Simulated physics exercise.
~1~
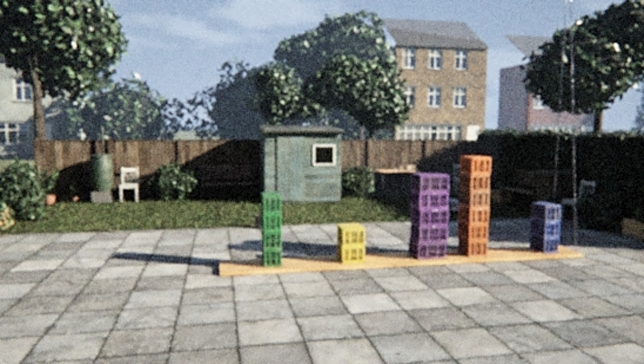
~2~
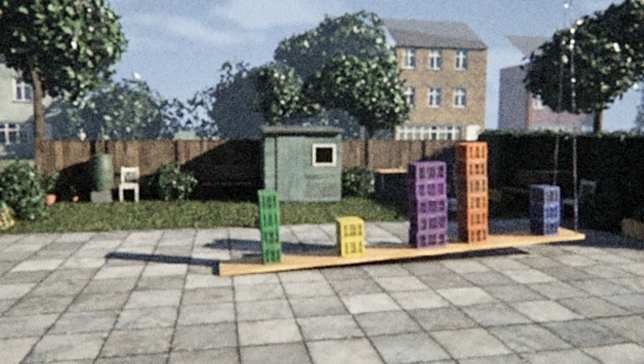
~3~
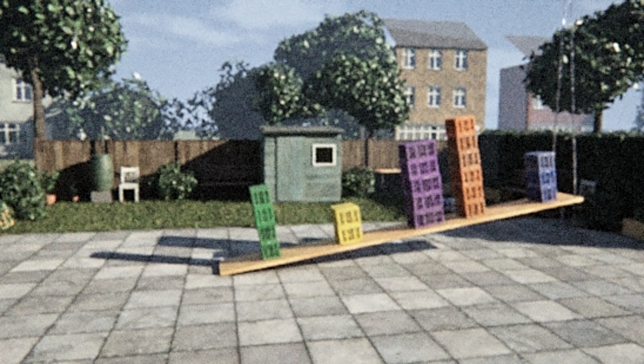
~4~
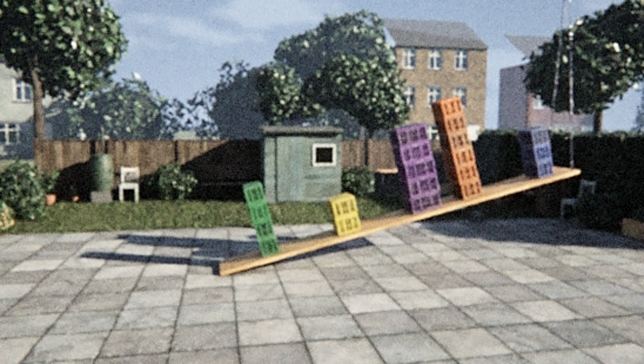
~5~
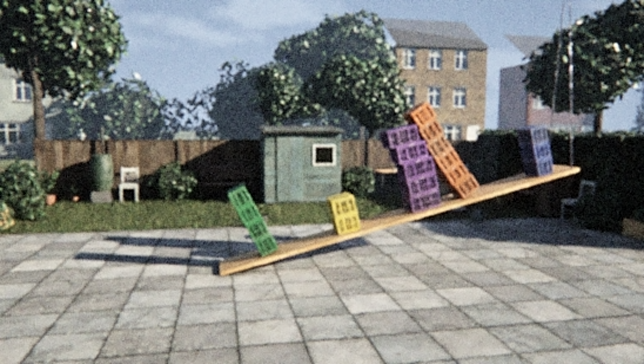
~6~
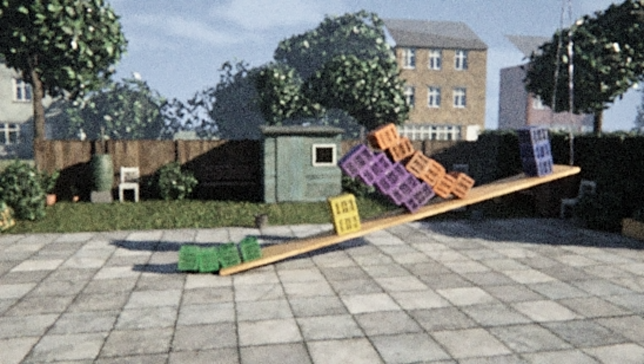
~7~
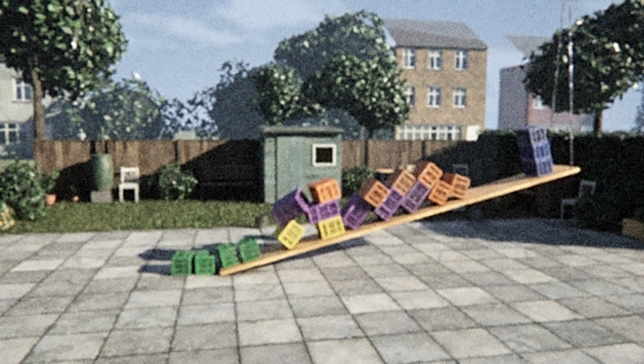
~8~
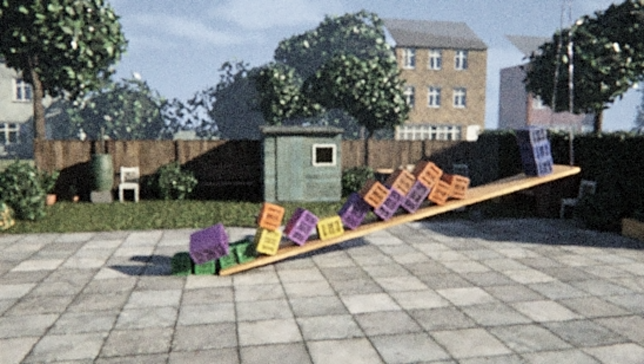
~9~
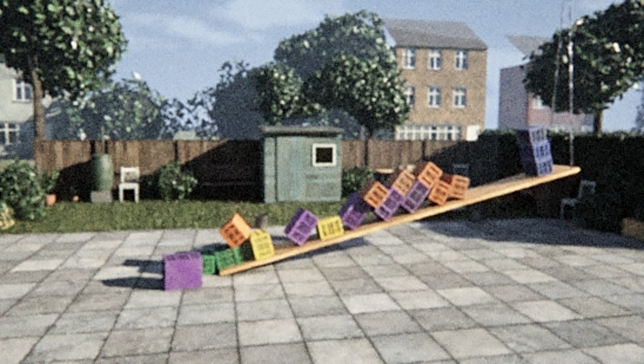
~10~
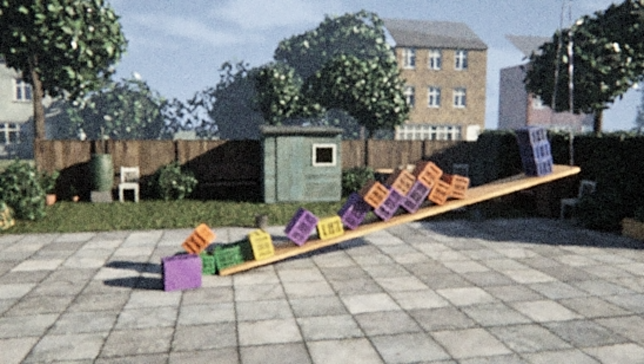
On a sunny paved yard with a green shed, a wooden fence, trees and houses behind, a still camera faces a long flat wooden deck from the side. Along it stand five stacks of crates, from left to right green, yellow, purple, orange and blue. The deck's right end rises until it slopes down to the left. The green stack topples off the low end, while the orange leans onto the purple and both collapse downhill, knocking over the yellow. Crates tumble down to the paving, and the rest lie strewn along the slope, with only the blue stack still standing near the top.
